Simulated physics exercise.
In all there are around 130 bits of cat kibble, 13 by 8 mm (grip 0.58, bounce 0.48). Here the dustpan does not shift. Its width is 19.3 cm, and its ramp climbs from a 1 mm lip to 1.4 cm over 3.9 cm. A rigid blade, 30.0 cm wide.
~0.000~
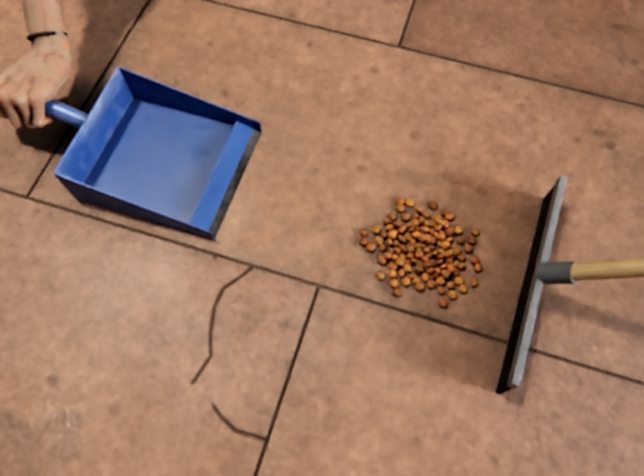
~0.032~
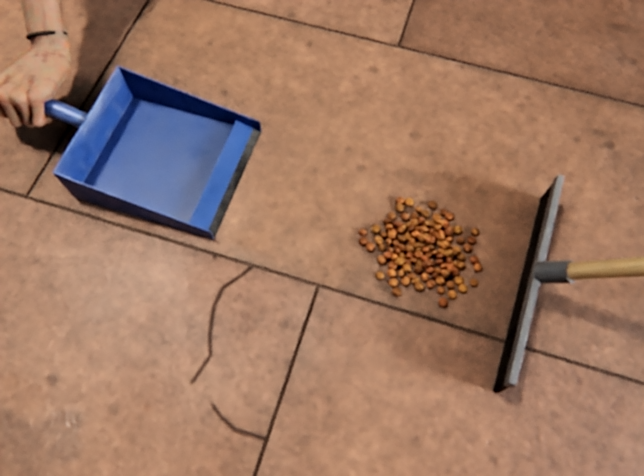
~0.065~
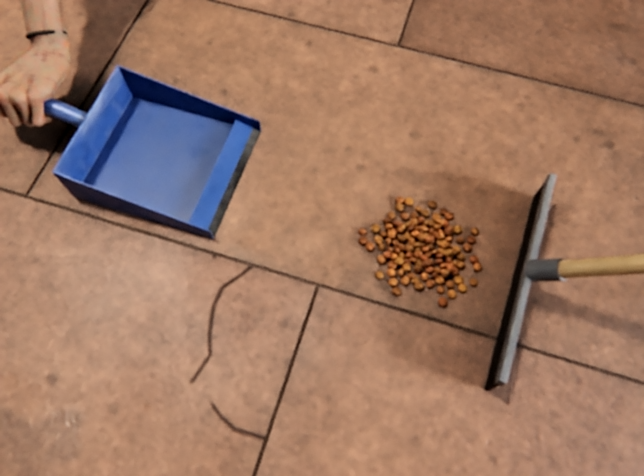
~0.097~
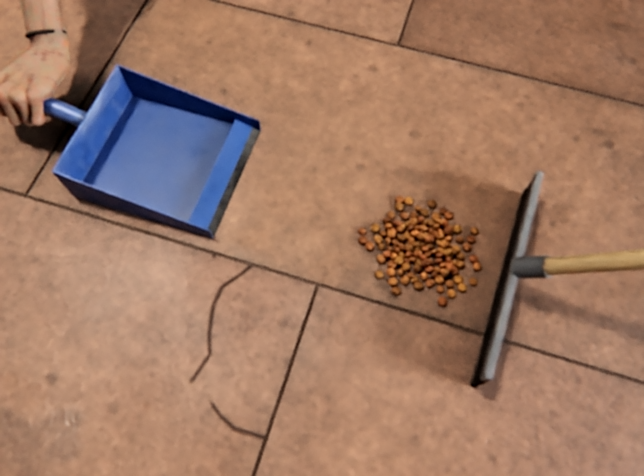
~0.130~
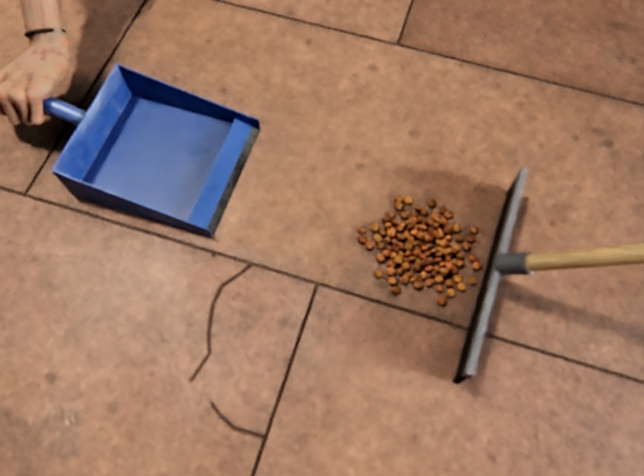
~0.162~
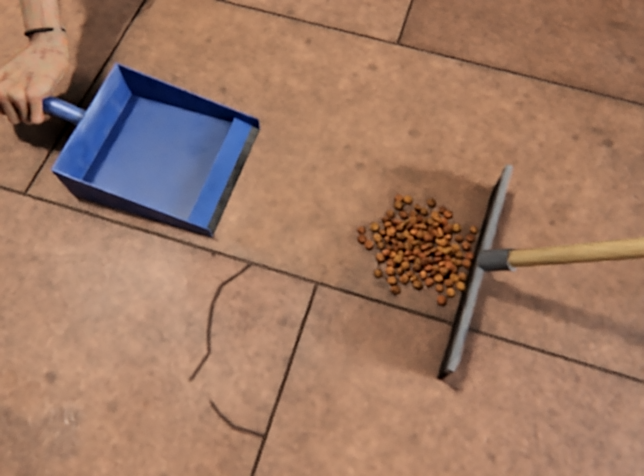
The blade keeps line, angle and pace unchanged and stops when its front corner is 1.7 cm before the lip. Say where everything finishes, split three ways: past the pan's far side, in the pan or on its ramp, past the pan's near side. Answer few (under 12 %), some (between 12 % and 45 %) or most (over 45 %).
Far side: Few, pan: Some, near side: Some.
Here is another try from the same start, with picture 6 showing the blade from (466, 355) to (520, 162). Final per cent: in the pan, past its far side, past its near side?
You'd see pan at 35, far at 20 and near at 0.
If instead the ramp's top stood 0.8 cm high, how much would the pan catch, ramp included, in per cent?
Near 35 per cent, then.
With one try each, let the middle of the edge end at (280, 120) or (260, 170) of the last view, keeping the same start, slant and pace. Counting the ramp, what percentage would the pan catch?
Some 30 and 40 per cent.
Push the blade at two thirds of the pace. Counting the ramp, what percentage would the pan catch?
Some 25 %.
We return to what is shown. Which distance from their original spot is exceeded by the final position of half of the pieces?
About 28 cm.
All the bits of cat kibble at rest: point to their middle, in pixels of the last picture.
Approximately (227, 203) in the last view.
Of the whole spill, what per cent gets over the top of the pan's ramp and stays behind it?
I'd put it near 0 per cent.
Then, at 0.42 s, middle of the blade 20 cm from the lip; 0 % over the lip, far side 0 %, near side 10 %.
After 0.59 s, middle of the blade 9 cm from the lip; 0 % over the lip, far side 0 %, near side 15 %.
Then, at 0.89 s, middle of the blade 3 cm from the lip; 30 % over the lip, far side 0 %, near side 20 %.
At rest (1.2 s), far side 0 %, pan 30 %, near side 20 %, in front of the lip or behind the blade 50 %.
